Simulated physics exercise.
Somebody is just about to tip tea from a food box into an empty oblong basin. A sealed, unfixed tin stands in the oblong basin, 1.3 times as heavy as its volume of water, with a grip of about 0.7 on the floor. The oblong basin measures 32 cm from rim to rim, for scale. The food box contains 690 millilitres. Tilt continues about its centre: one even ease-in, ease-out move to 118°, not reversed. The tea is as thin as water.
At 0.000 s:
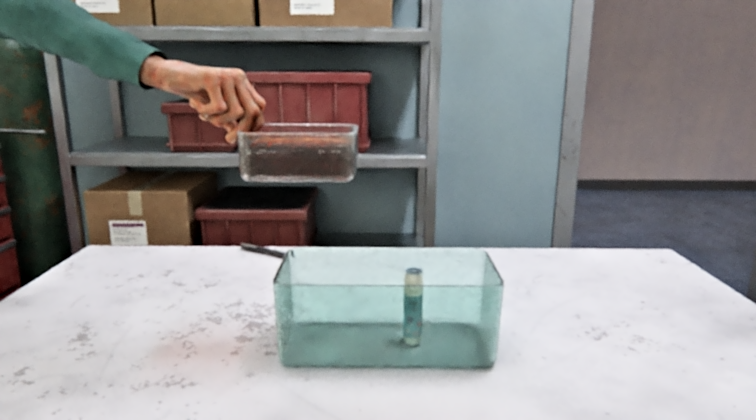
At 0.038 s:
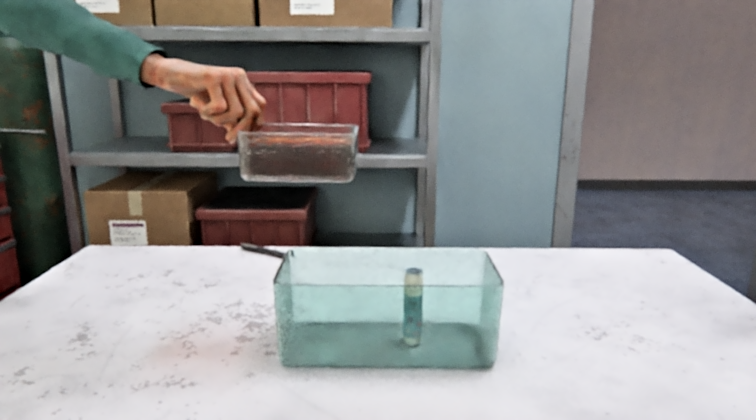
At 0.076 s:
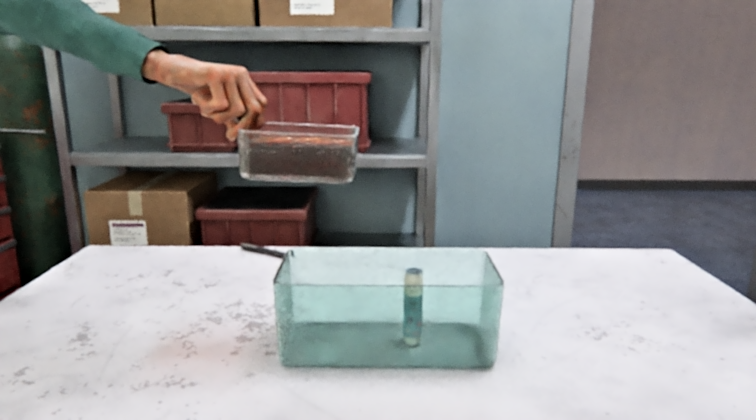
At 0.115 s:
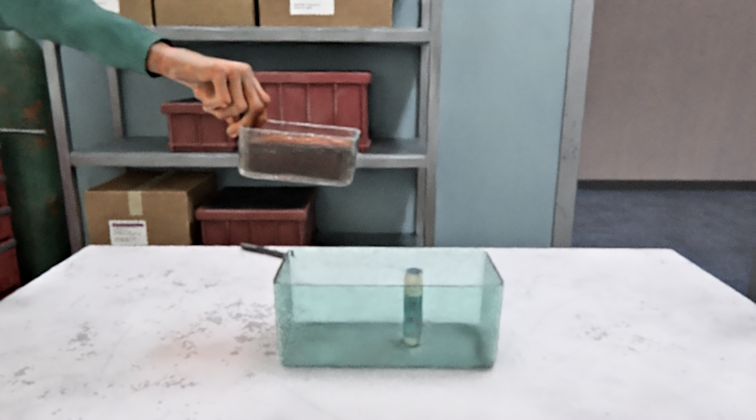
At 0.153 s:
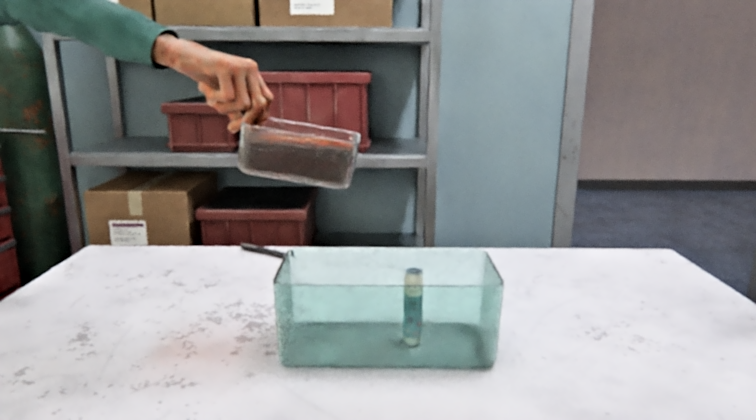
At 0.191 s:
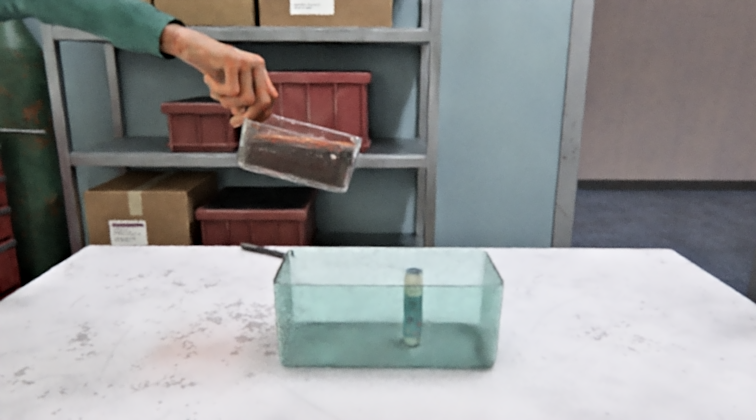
At the start, a hand reaching in from the left holds a small clear box of dark brown liquid level above a clear greenish basin on a white table, where a small tin stands. The hand then gradually tilts the box, lowering its right end, while the basin stays still.
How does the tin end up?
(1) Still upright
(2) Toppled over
Still upright (1).
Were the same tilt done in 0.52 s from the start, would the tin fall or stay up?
In that case the tin overturns.
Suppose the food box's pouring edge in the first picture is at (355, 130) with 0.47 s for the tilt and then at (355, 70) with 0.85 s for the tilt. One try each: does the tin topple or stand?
Trial 1 - tin tips; trial 2 - tin stays standing.
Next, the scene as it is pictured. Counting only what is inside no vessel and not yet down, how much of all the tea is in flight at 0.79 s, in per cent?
About 5 per cent.
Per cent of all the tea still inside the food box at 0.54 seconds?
Around 26 percent.
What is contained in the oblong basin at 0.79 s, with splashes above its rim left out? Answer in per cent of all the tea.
Some 90 percent of the total.
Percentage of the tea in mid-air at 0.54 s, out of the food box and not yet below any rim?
Some 58 % is the figure.
By 0.54 s the tilt is 83° and 25 per cent is still to pour; the tin stands where it began.
By 0.79 s the tilt is 117° and 3 per cent is still to pour; the tin stands where it began.
By 1.06 s the tilt is 118° and 0 per cent is still to pour; the tin stands where it began.
By 1.35 s the tilt is 118° and 0 per cent is still to pour; the tin stands where it began.
At rest the tin stands where it began.
